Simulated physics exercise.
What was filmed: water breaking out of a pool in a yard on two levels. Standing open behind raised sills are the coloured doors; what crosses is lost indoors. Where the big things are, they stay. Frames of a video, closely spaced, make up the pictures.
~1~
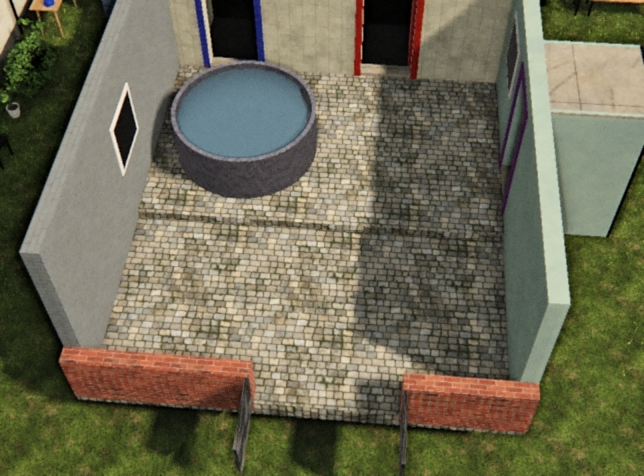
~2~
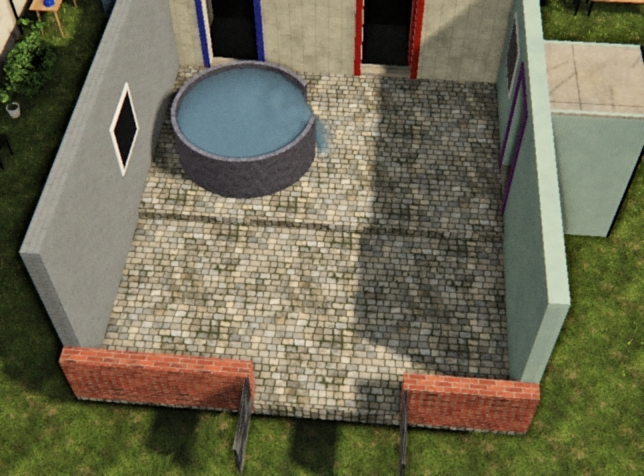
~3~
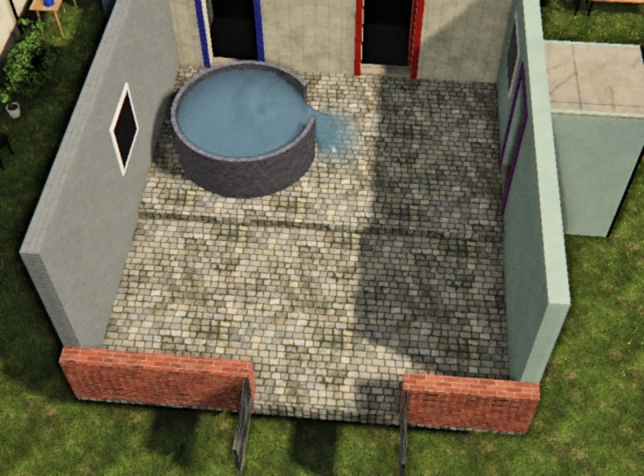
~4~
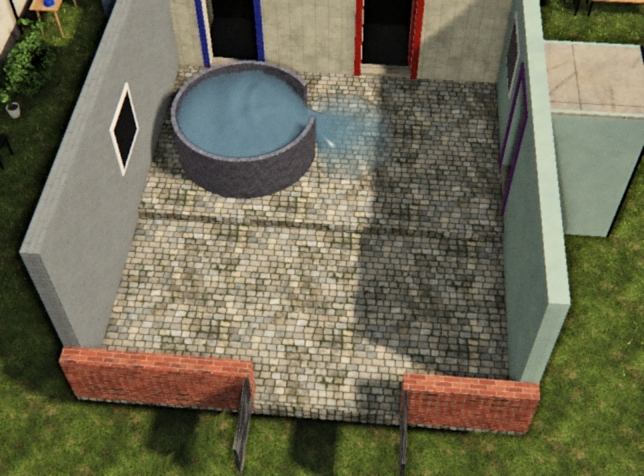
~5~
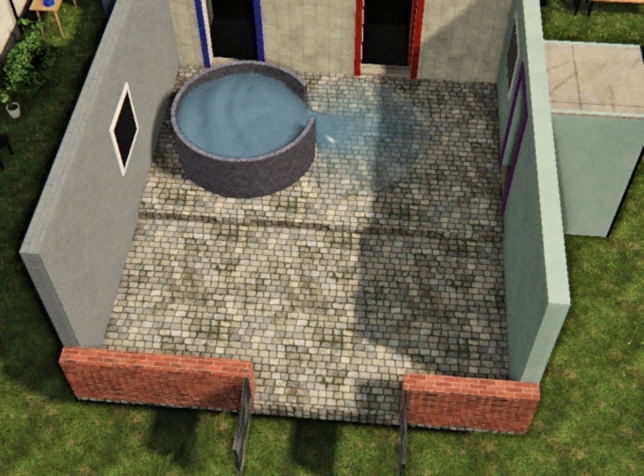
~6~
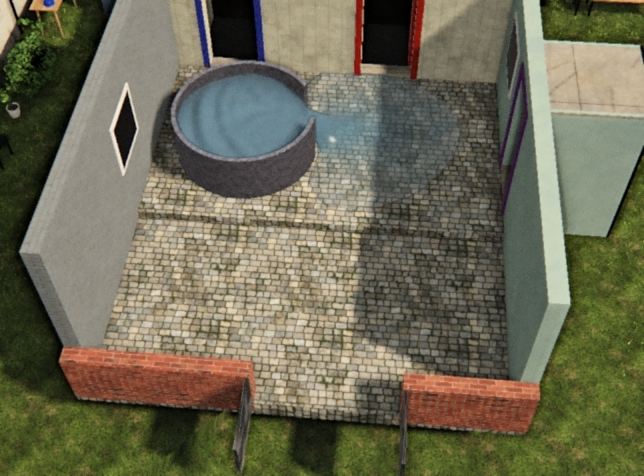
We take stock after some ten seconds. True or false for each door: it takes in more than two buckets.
For the purple door, true; for the red door, true; for the blue door, false.
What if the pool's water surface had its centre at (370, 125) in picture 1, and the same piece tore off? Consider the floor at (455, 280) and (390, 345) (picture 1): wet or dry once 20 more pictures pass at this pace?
Result: Inundated; inundated.
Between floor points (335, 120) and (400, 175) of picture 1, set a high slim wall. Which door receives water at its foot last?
That is the one in purple.
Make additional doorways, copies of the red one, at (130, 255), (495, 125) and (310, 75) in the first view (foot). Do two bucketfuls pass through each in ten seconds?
Taken in sequence, they go: Not exceeded, exceeded, not exceeded.
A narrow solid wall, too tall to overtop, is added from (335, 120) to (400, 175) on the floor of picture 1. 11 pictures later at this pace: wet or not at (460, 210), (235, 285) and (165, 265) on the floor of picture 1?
Submerged, untouched, untouched.
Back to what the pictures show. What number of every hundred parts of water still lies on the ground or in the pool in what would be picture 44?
Estimate: 84 per cent.
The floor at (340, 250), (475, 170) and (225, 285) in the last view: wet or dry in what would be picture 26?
Taking them as listed, they are spared, waterlogged and spared.
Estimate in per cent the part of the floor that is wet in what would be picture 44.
It comes to roughly 60 in a hundred.
A moment on, water covers 30 % of the floor; the purple door under two buckets in, the red door over two buckets in, the blue door not reached.
Next, water covers 35 % of the floor; the purple door over two buckets in, the red door over two buckets in, the blue door not reached.
Then, water covers 40 % of the floor; the purple door far over two buckets in, the red door far over two buckets in, the blue door wet at the sill, nothing in.
Later, water covers 60 % of the floor; the purple door far over two buckets in, the red door far over two buckets in, the blue door wet at the sill, nothing in.
In the end, water covers 90 % of the floor; the purple door far over two buckets in, the red door far over two buckets in, the blue door wet at the sill, nothing in.
